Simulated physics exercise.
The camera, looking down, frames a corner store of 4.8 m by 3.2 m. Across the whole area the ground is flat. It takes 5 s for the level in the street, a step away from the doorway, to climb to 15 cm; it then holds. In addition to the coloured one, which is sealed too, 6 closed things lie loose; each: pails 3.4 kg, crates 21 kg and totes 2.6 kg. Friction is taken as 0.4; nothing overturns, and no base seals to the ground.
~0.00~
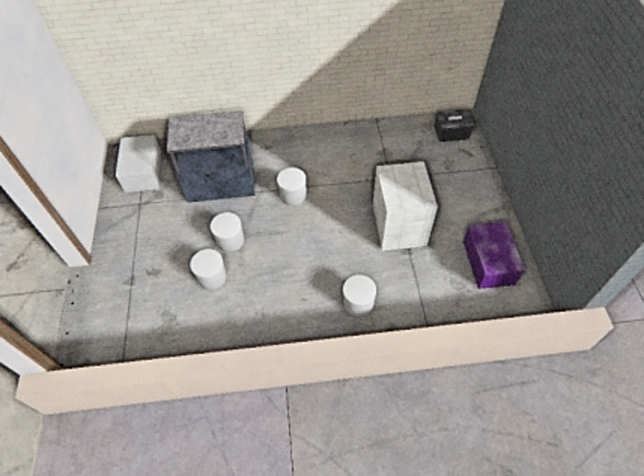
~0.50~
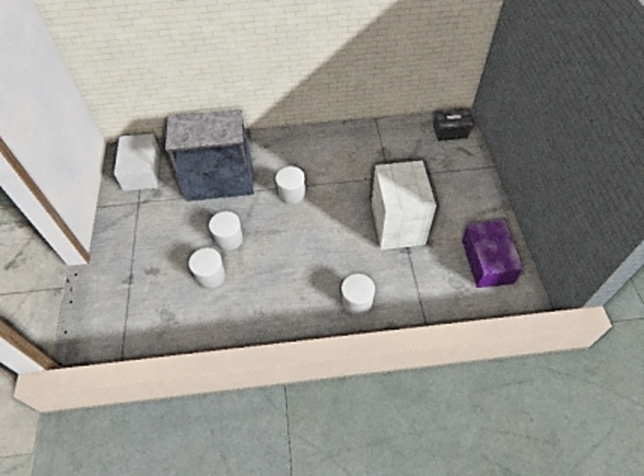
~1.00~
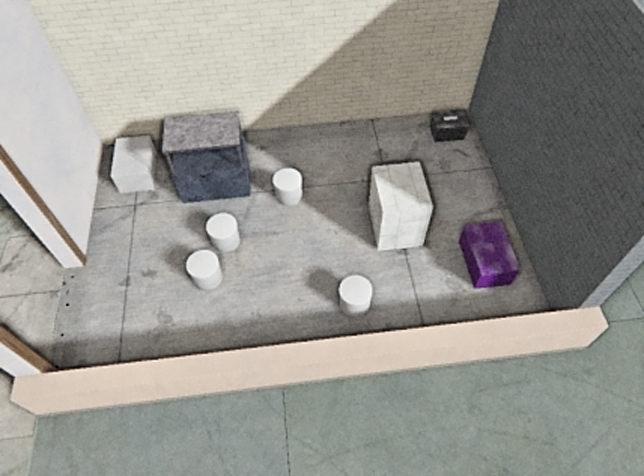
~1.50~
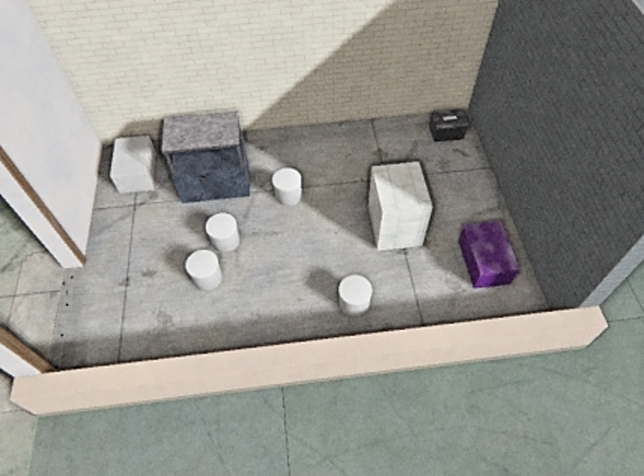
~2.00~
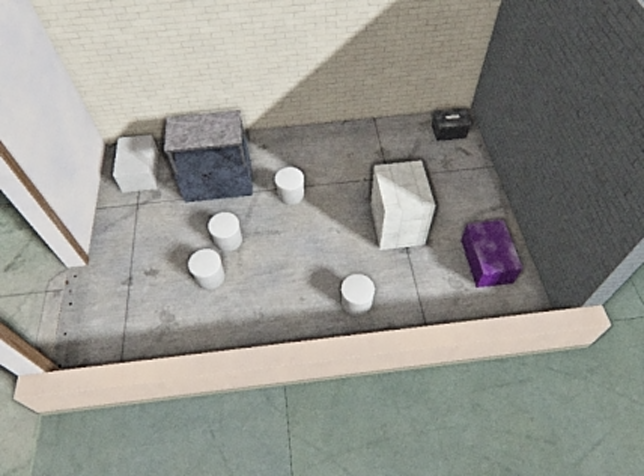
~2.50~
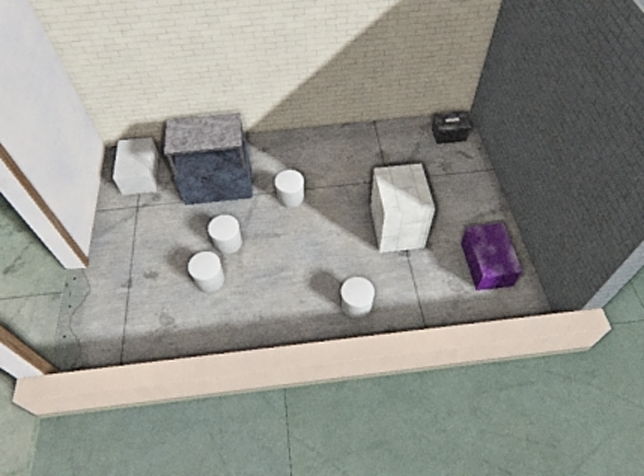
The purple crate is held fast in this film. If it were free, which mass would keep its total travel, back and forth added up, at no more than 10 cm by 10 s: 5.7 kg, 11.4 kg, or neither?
None of them.
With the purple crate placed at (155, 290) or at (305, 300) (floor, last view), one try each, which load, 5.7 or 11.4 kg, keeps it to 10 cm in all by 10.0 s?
In that order: No load works; no load works.
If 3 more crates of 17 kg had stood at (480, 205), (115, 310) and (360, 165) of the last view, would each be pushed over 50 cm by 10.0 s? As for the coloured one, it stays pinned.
Spot one stays inside, spot two crosses the limit, spot three stays inside.
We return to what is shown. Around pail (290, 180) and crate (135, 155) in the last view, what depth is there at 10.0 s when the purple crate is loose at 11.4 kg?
Roughly 4 and 1 cm.
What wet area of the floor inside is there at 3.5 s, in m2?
1.0 m2.
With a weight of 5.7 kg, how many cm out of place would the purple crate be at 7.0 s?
I'd put it at roughly 0 cm.
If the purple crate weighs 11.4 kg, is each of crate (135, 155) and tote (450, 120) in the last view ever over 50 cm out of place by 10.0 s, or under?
Object 1: Not surpassed, object 2: Not surpassed.
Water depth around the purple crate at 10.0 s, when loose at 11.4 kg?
5 cm, roughly.
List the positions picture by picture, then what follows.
The purple crate at (496, 247), on the bottom; water covers 0.0 m2; 0 of 7 have shifted, in the first frame.
The purple crate at (495, 246) rests on the ground; water covers 0.0 m2; 0 of 7 have shifted, in the second frame.
The purple crate at (492, 247) rests on the ground; 0.0 m2 under water; 0 of 7 have shifted, in the third frame.
The purple crate at (491, 246) rests on the ground; 0.0 m2 under water; 0 of 7 have shifted, in the fourth frame.
The purple crate at (494, 246) rests on the ground; 0.0 m2 under water; 0 of 7 have shifted, in the fifth frame.
The purple crate at (494, 248) rests on the ground; 0.0 m2 under water; 0 of 7 have shifted, in the sixth frame.
After 3.5 s the purple crate would be 0 cm from its start with 5.7 kg and 0 cm from its start with 11.4 kg; 0 cm of water round it then.
After 4.5 s the purple crate would be 0 cm from its start with 5.7 kg and 0 cm from its start with 11.4 kg; 0 cm of water round it then.
After 7.0 s the purple crate would be 0 cm from its start with 5.7 kg and 0 cm from its start with 11.4 kg; 1 cm of water round it then.
After 10.0 s the purple crate would be 101 cm from its start with 5.7 kg and 85 cm from its start with 11.4 kg; 5 cm of water round it then.
